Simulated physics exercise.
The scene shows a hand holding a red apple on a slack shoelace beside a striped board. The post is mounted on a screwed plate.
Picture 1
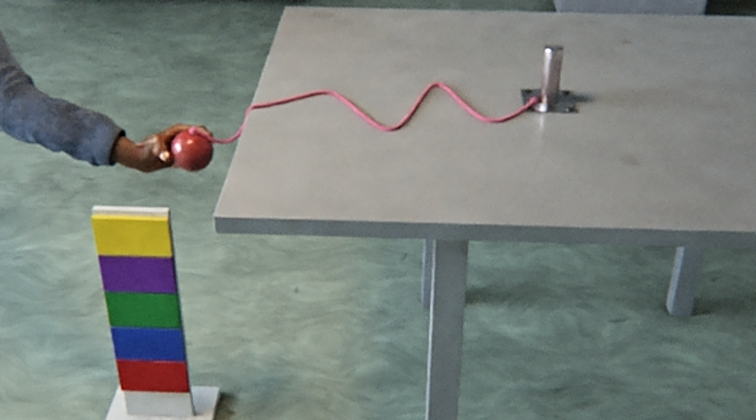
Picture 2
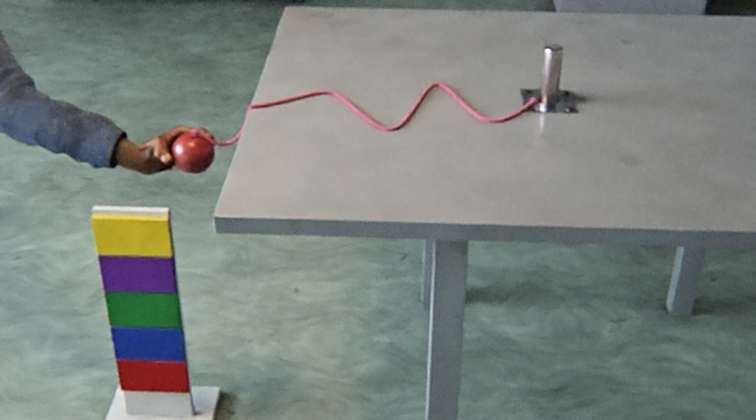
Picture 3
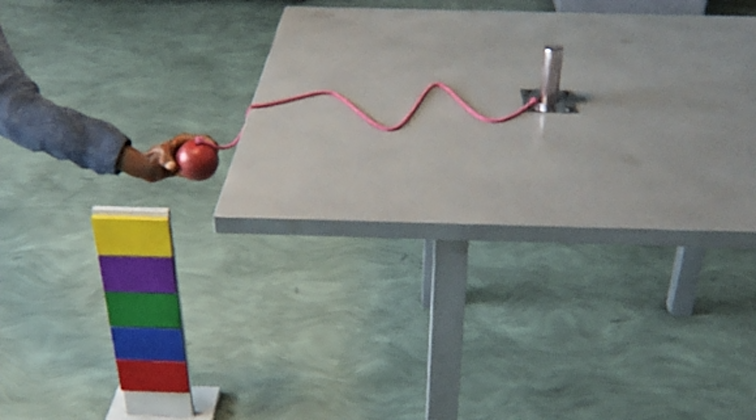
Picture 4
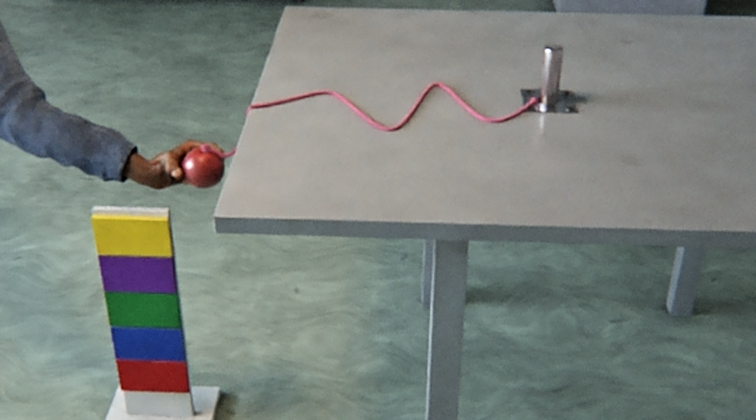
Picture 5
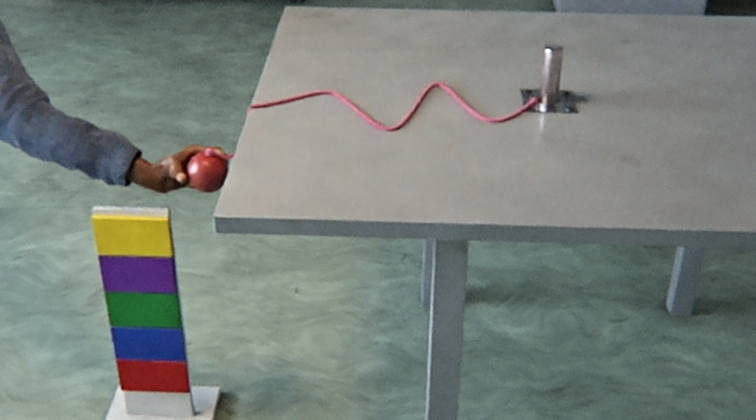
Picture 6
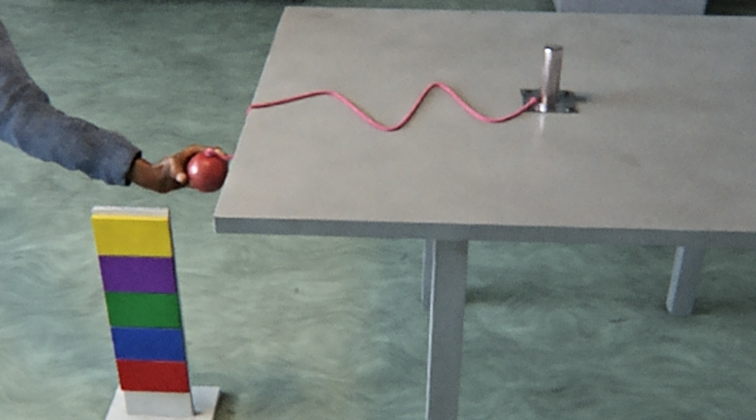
Hand holding a red ball on a slack red cord beside a striped board, edging slightly right and down, then staying still.
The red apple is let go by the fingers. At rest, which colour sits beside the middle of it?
Its centre is beside blue.
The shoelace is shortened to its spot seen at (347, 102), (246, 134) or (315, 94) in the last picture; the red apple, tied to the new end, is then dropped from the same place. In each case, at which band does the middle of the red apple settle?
In order of the tries: None, it hangs higher; then green; then yellow.
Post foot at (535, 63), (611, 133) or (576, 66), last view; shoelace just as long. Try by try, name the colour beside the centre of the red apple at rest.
In turn, blue, then green, then green.
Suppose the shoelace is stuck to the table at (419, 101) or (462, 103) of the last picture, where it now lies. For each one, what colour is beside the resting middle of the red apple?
Results, in sequence: Purple / green.
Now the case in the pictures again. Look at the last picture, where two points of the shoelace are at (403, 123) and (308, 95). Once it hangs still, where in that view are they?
Roughly at (268, 103), and the other roughly at (256, 215).
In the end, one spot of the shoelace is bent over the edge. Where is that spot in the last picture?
Spot: Approx. (387, 129).
Early on, apple near (260, 314); level with green.
Midway, apple near (263, 336); level with blue.
Finally, apple near (272, 338); level with blue. The shoelace holds its middle at blue.
